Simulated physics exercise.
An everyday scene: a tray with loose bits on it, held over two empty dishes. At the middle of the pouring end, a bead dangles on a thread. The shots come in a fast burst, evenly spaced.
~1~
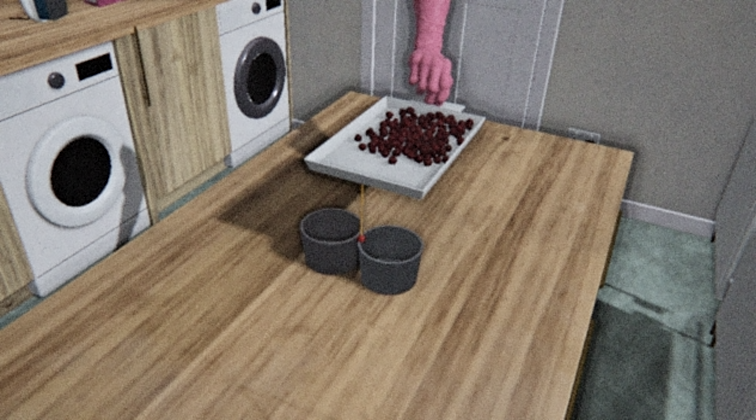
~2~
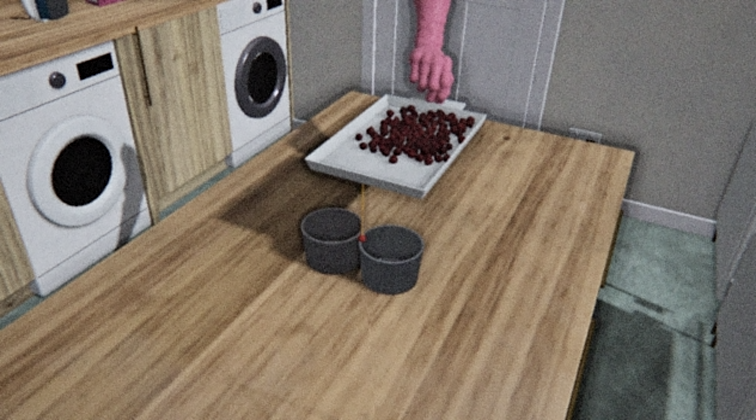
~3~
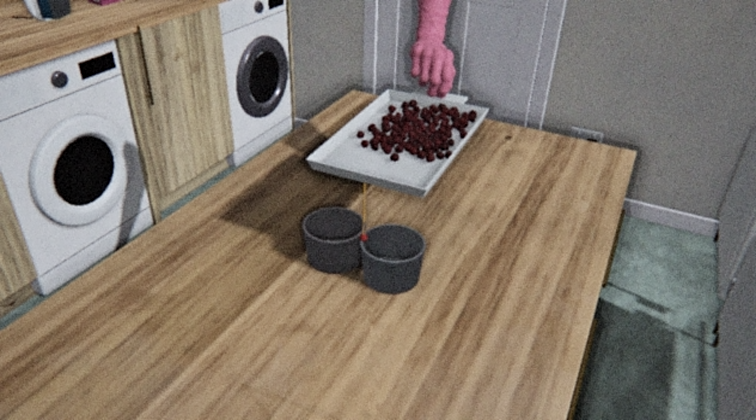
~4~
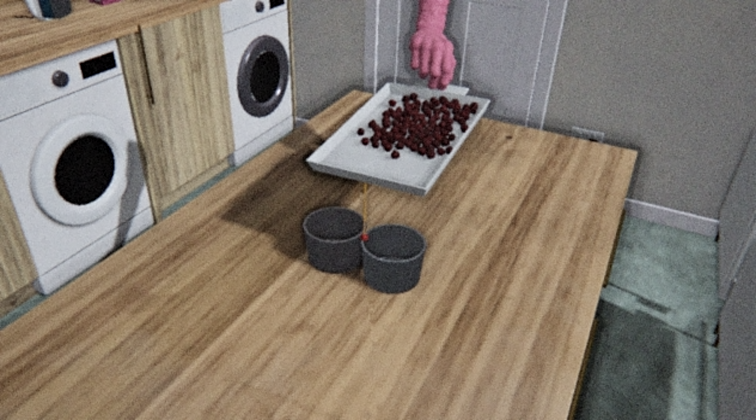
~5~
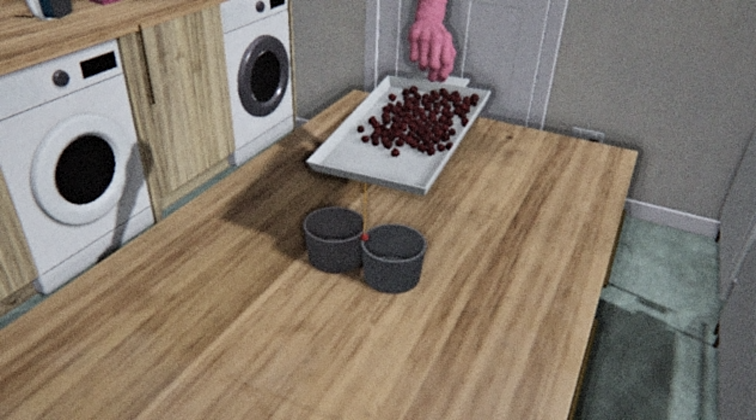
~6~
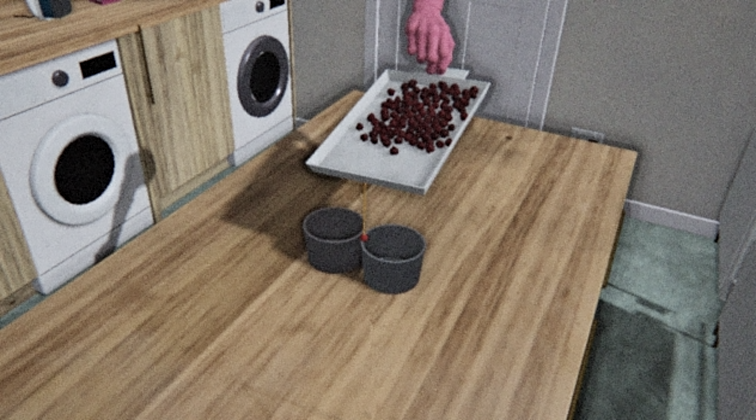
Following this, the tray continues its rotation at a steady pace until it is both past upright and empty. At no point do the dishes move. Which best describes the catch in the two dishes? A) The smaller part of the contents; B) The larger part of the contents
Option A: The smaller part of the contents.
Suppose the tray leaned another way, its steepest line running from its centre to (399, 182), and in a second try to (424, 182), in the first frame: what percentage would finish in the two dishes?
I'd put it at some 0 % and then some 20 %.
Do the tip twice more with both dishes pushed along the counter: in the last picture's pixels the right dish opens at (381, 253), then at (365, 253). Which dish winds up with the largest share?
Well, first the one further left, then the one further left.
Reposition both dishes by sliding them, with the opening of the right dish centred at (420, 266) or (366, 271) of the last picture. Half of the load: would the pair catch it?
Well, it comes to a lesser portion at first and a greater portion after that.
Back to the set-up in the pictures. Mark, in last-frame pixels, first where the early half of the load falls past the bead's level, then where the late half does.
About (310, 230) to begin with, then about (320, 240).
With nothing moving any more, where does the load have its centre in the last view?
(293, 287).
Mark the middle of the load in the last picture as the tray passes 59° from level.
Near (352, 147).
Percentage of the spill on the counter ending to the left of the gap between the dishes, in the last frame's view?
Left share: Some 100 per cent.
Just after the last frame, tray tipped steeply; almost all on the tray; just a few outside both; just a few in the air.
A moment on, tray tipped right over; roughly a quarter on the tray; just a few in the left dish; roughly half outside both; roughly a quarter in the air.
Further on, tray tipped past a quarter turn; about a tenth in the left dish; almost all outside both.
When it is over, tray tipped past a quarter turn; not one in the right dish; about a tenth in the left dish; almost all outside both.
